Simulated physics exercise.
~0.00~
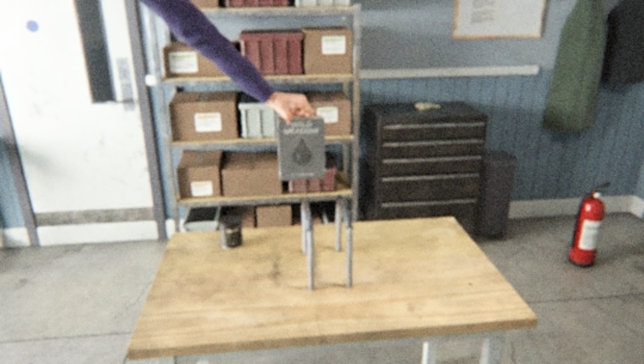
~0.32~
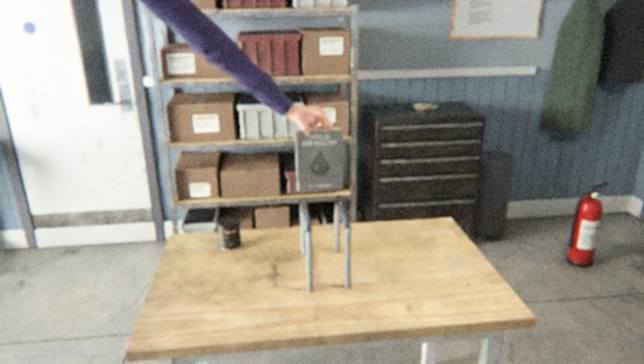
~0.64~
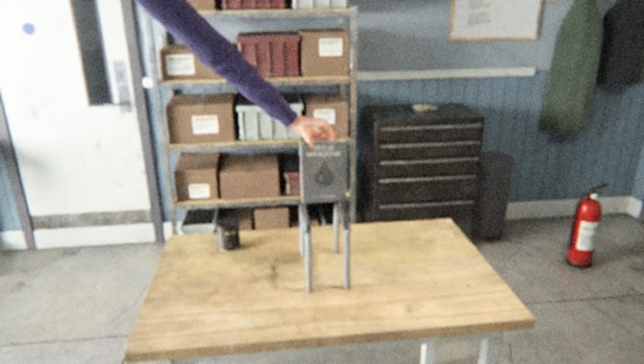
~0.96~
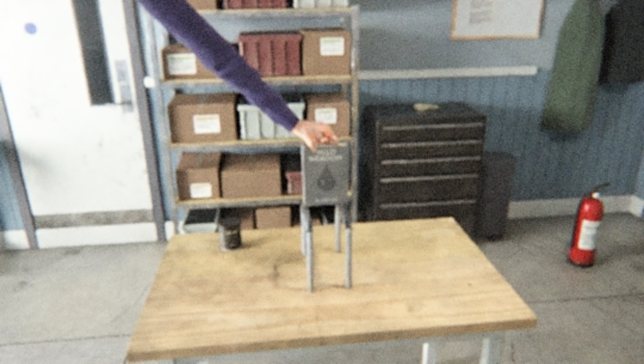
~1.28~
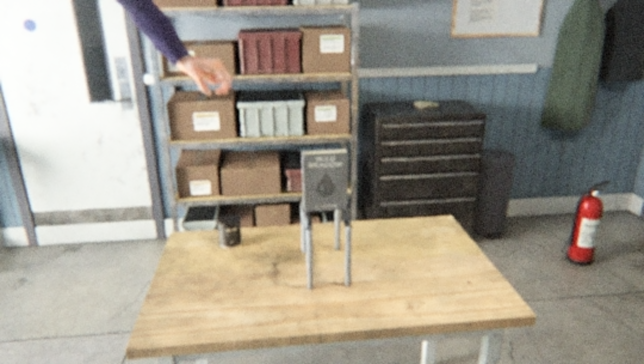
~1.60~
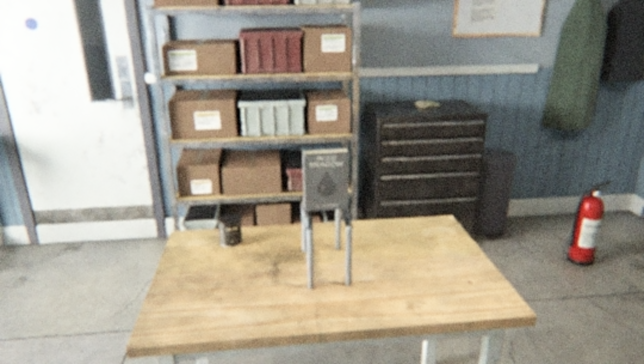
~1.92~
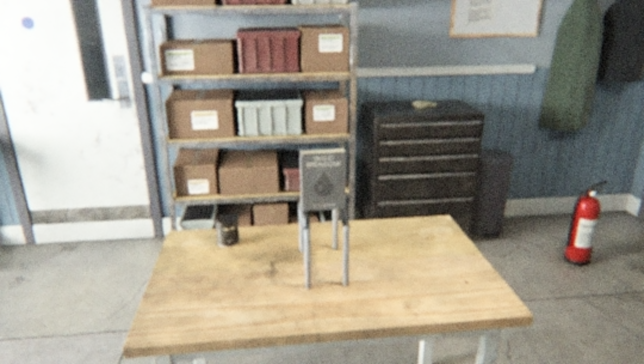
Grey book being lowered by a purple-sleeved hand onto upright metal supports on a wooden table, staying lodged upright after release.
